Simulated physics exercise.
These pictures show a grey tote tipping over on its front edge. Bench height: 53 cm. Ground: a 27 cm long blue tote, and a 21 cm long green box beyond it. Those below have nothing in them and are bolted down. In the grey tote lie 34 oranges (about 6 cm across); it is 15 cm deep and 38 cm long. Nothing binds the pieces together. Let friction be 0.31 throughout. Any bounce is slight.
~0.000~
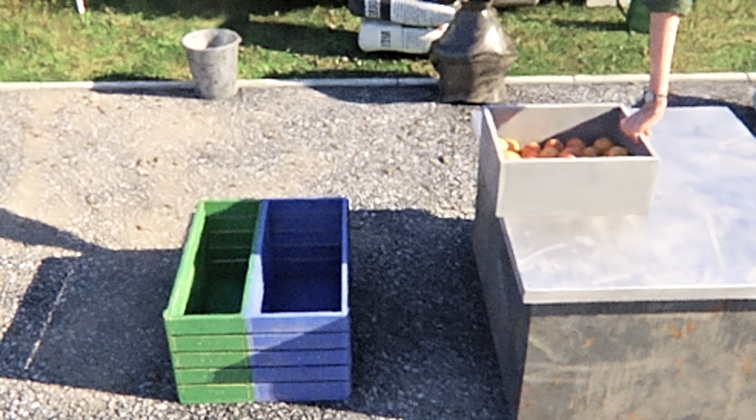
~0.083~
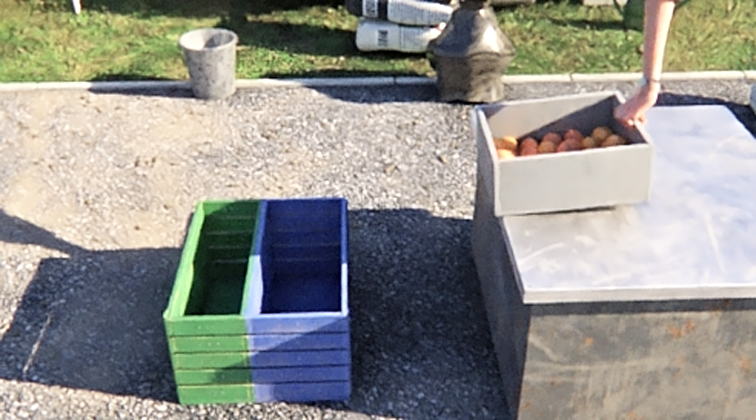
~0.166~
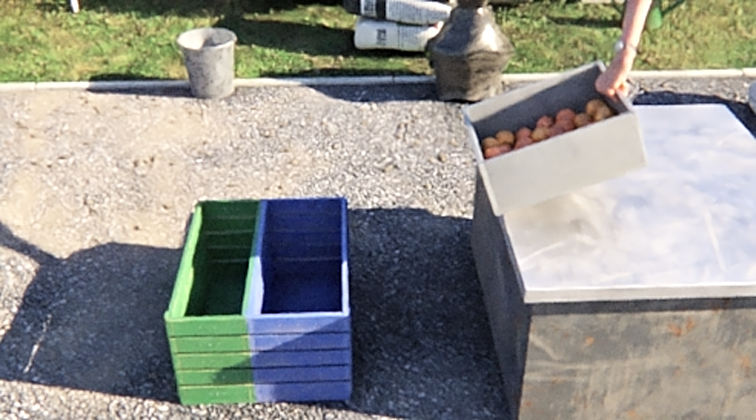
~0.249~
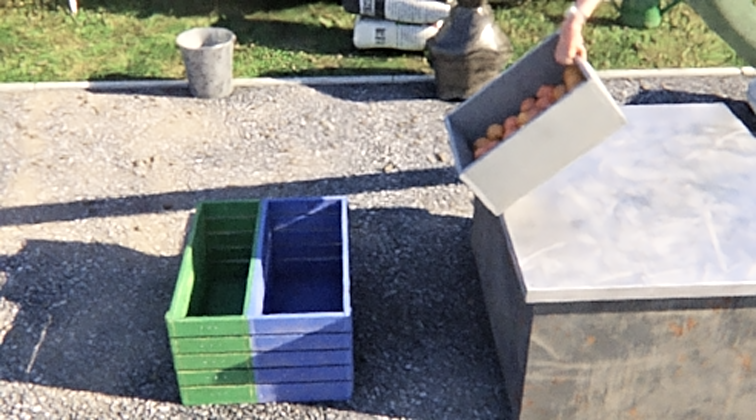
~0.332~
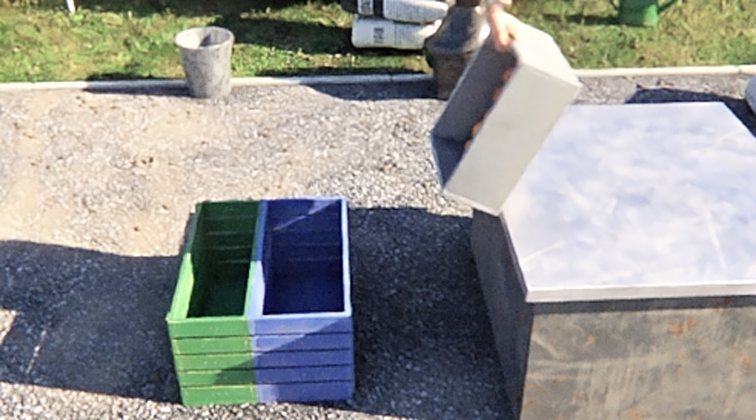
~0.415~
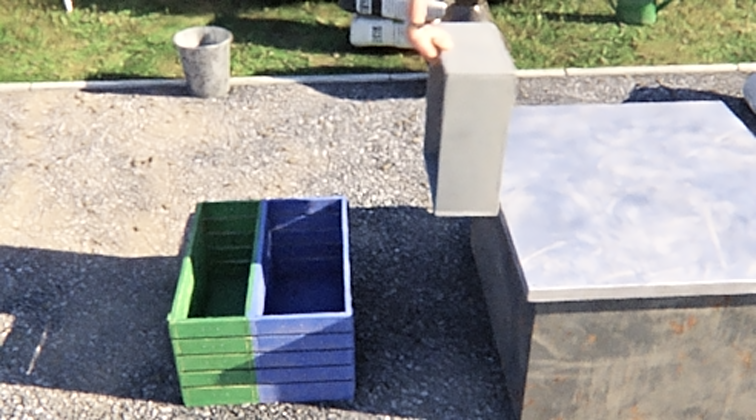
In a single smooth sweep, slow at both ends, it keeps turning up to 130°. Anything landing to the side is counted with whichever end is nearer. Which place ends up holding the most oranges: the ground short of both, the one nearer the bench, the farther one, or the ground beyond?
Short.
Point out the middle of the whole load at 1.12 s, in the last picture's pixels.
At about (362, 326).
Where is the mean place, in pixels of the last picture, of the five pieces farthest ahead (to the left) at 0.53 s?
The five leading pieces sit around (394, 104).
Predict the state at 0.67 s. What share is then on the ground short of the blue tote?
Close to 0 in a hundred.
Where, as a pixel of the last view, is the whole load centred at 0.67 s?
I'd put it close to (373, 219).
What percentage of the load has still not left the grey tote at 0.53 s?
I'd say close to 100 in a hundred.
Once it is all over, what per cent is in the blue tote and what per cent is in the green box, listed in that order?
The shares come out near 40 and 0 in a hundred.
After 0.53 s, tilt 115°; 34 still in the grey tote.
After 0.67 s, tilt 130°; 5 still in the grey tote and 29 in the air.
After 0.87 s, tilt 130°; 13 in the blue tote, 14 on the ground short of the blue tote and 7 in the air.
Outcome (at 1.12 s), 13 in the blue tote, 20 on the ground short of the blue tote and 1 on the ground beyond the green box.
